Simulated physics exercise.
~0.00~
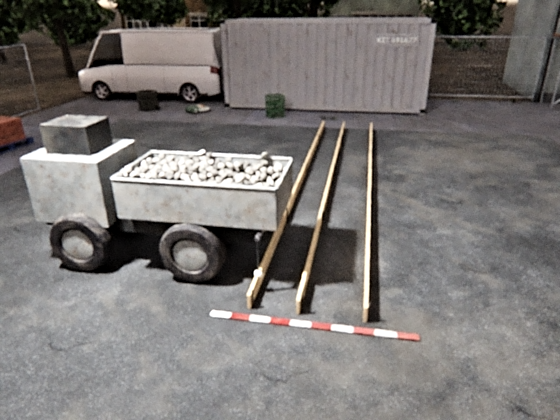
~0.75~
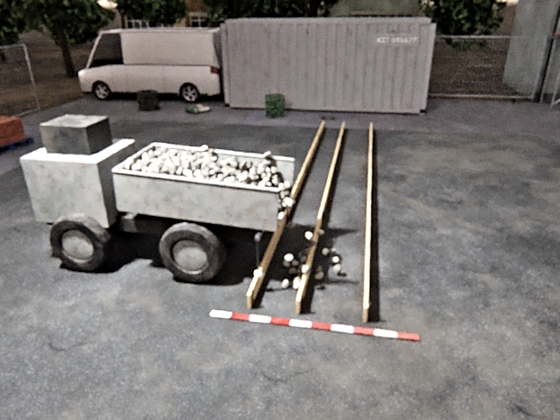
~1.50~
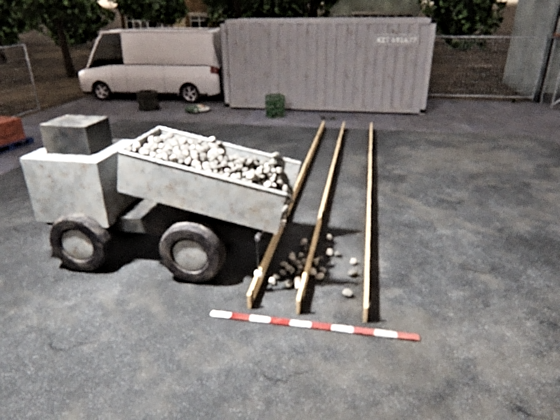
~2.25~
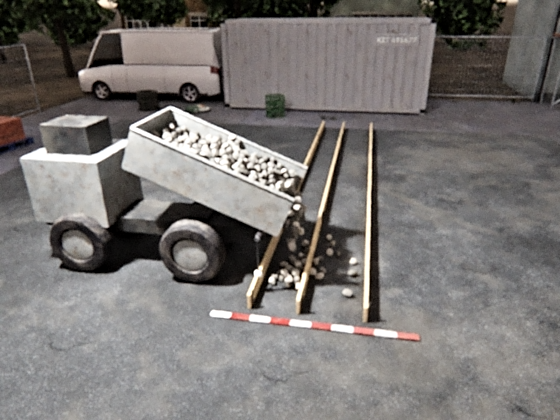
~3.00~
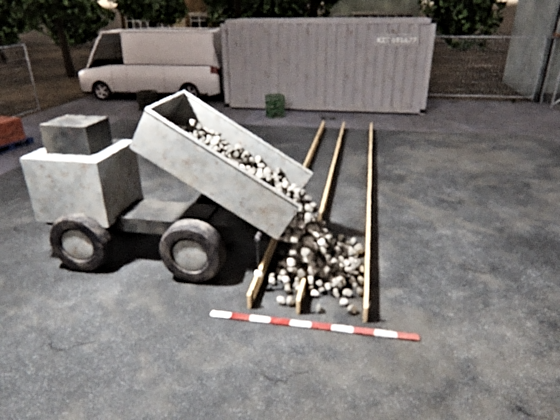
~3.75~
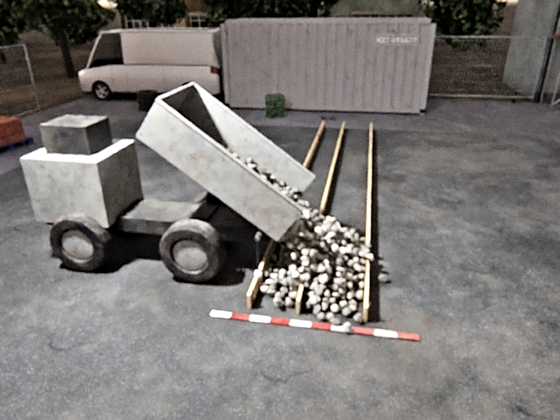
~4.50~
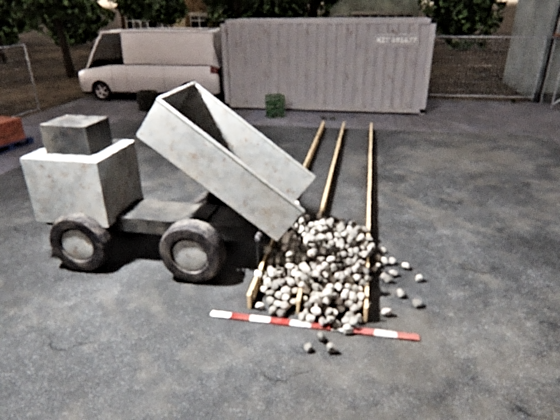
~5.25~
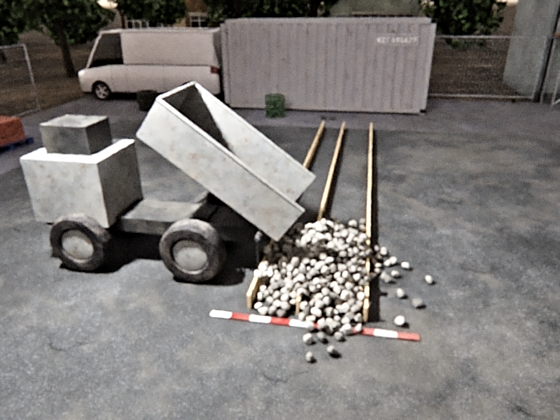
A grey dump truck tips its bed and pours pale stones over planks into a heap.
